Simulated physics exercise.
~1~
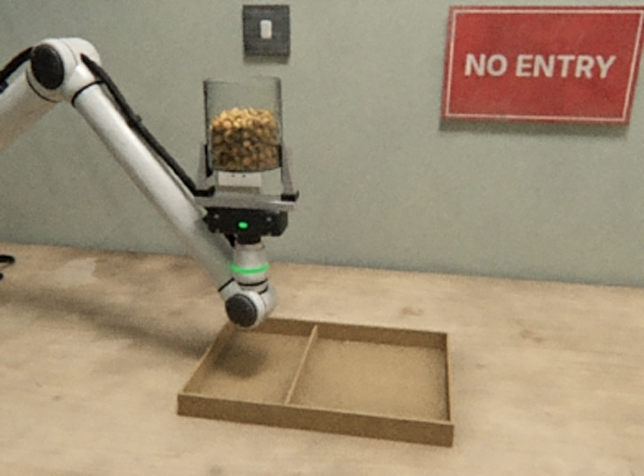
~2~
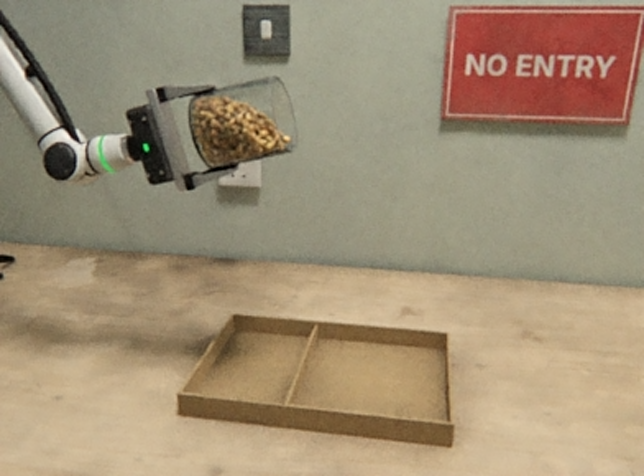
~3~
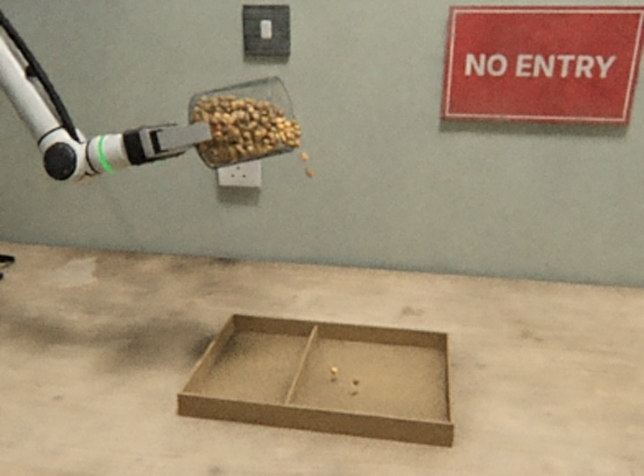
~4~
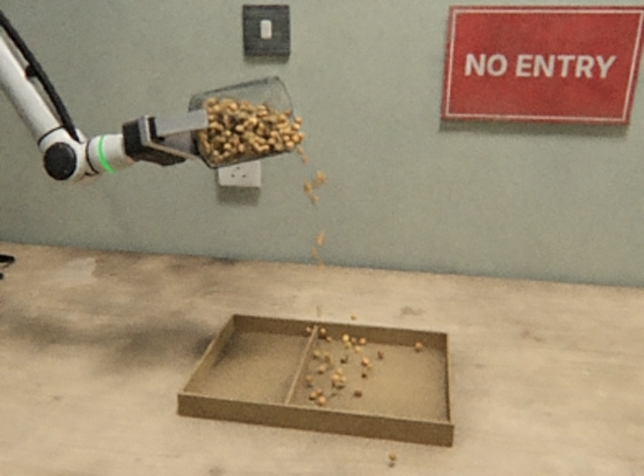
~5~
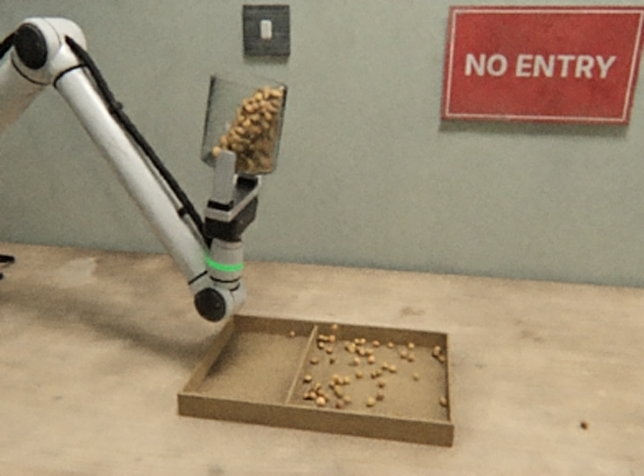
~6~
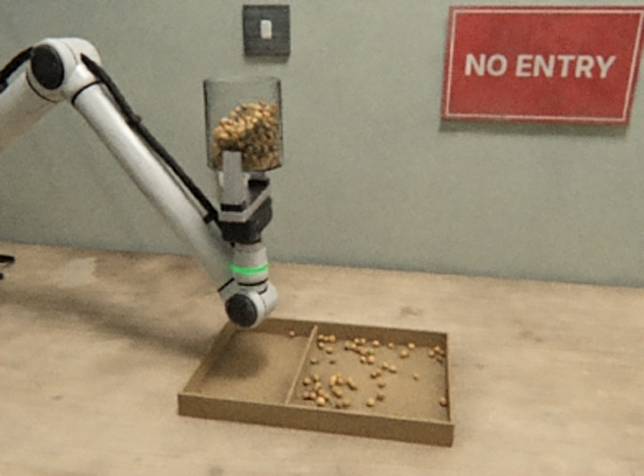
A robot arm tips a beaker of chickpeas, spills some into a divided tray, then rights it.
